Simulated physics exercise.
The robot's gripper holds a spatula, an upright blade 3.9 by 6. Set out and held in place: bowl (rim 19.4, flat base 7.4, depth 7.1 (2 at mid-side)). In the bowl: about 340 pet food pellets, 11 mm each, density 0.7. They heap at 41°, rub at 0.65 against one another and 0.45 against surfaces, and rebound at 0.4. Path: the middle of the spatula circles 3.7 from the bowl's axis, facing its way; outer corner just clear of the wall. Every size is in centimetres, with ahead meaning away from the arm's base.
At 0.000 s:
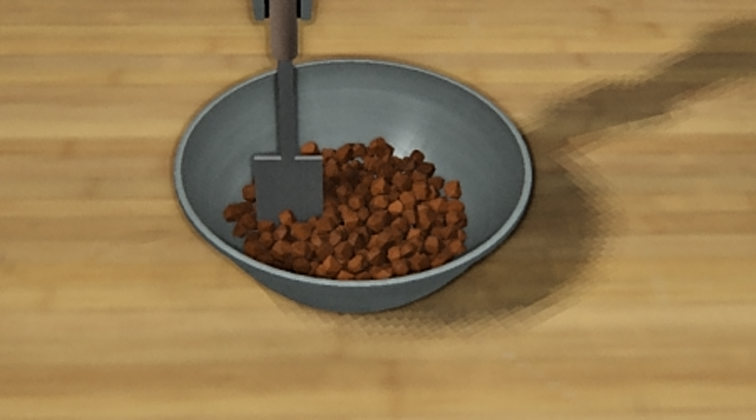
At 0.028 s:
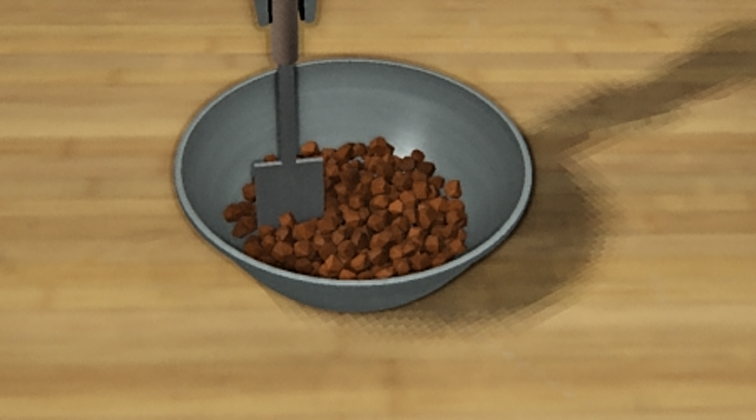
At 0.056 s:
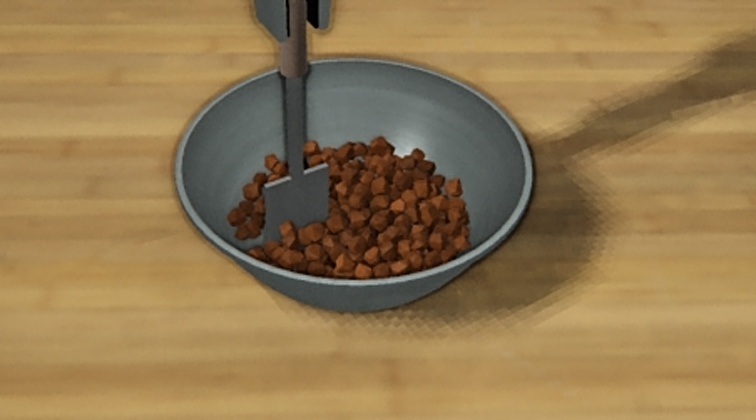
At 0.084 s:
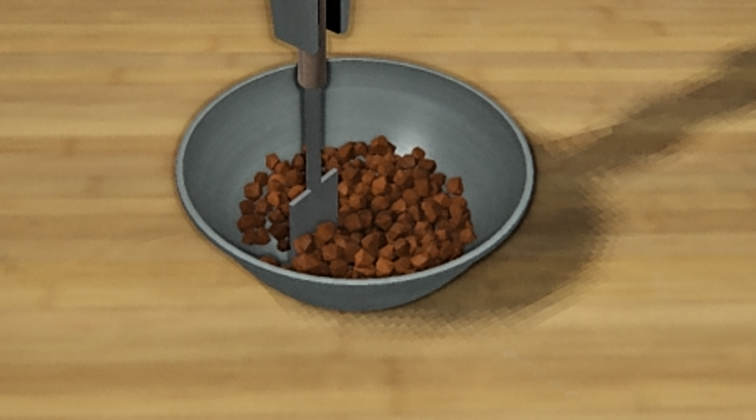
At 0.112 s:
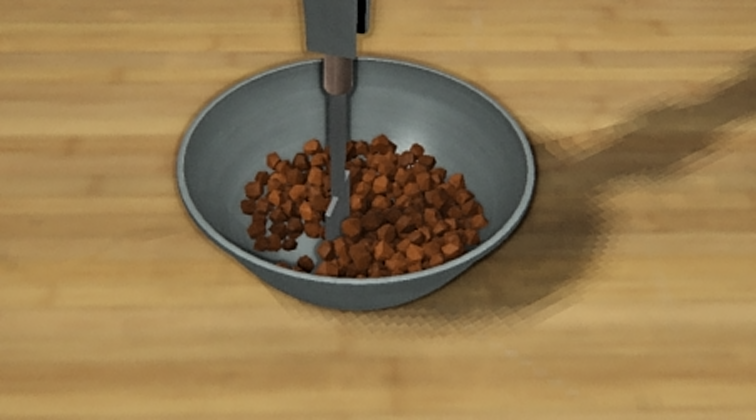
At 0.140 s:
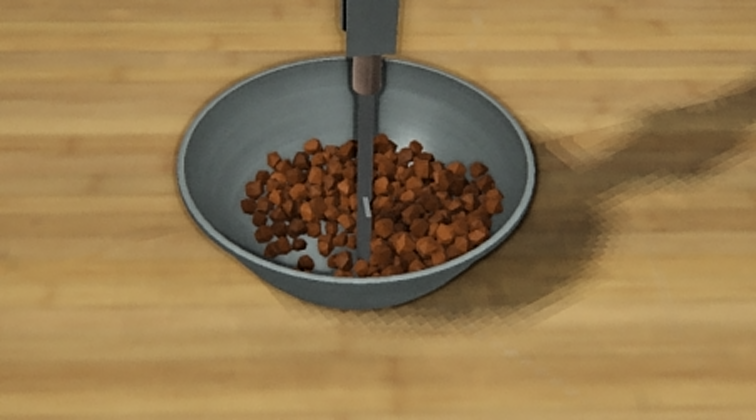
A grey bowl partly filled with small reddish-brown chunks sits on a light wood-grain surface, seen from above at an angle by a still camera. A robot gripper at the top edge holds a grey spatula upright in the chunks, left of centre. The spatula sweeps toward the viewer and rightward, turning edge-on, pushing chunks to the right and baring a little of the bowl's bottom behind it.
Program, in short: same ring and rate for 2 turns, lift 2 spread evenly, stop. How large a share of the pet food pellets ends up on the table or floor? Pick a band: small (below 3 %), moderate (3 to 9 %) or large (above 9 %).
Moderate, from 3 to 9 %.
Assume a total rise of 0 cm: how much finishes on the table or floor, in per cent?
Around 10 %.
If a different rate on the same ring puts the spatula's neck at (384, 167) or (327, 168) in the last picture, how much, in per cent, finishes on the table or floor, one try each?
First try: Around 10 %; second try: Around 0 %.
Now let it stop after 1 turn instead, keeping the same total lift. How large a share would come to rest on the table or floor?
Roughly 5 per cent.
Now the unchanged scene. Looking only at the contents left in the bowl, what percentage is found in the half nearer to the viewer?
50 %.
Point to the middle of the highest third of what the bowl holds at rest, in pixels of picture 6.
At about (329, 210).
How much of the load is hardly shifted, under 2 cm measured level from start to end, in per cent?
About 5 percent.
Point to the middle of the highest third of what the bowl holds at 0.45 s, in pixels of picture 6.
Centre of upper third: Approx. (263, 164) px.
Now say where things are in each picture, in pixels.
Spatula neck at (287, 136), 0° round; upper third of the load around (356, 211), from x 235 to 460, top at y 145; 343 in the bowl, in the first picture.
Spatula neck at (288, 141), 8° round; upper third of the load around (355, 214), from x 235 to 460, top at y 145, in the second picture.
Spatula neck at (296, 154), 29° round; upper third of the load around (356, 226), from x 240 to 460, top at y 145, in the third picture.
Spatula neck at (314, 165), 51° round; upper third of the load around (364, 237), from x 245 to 470, top at y 145, in the fourth picture.
Spatula neck at (338, 171), 73° round; upper third of the load around (387, 239), from x 250 to 480, top at y 145, in the fifth picture.
Spatula neck at (365, 171), 95° round; upper third of the load around (420, 228), from x 250 to 495, top at y 145; 343 in the bowl, in the sixth picture.
After 0.45 s, 339° round, highest piece 8 above the table; 326 in the bowl, 12 on the table or floor, 5 in flight or on the tool.
After 0.76 s, 222° round, highest piece 7 above the table; 325 in the bowl, 18 on the table or floor.
After 1.11 s, 0° round, highest piece 7 above the table; 325 in the bowl, 18 on the table or floor.
After 1.81 s, 0° round, highest piece 7 above the table; 325 in the bowl, 18 on the table or floor.
At rest, 325 in the bowl, 18 on the table or floor. That is 5 % on the table or floor.
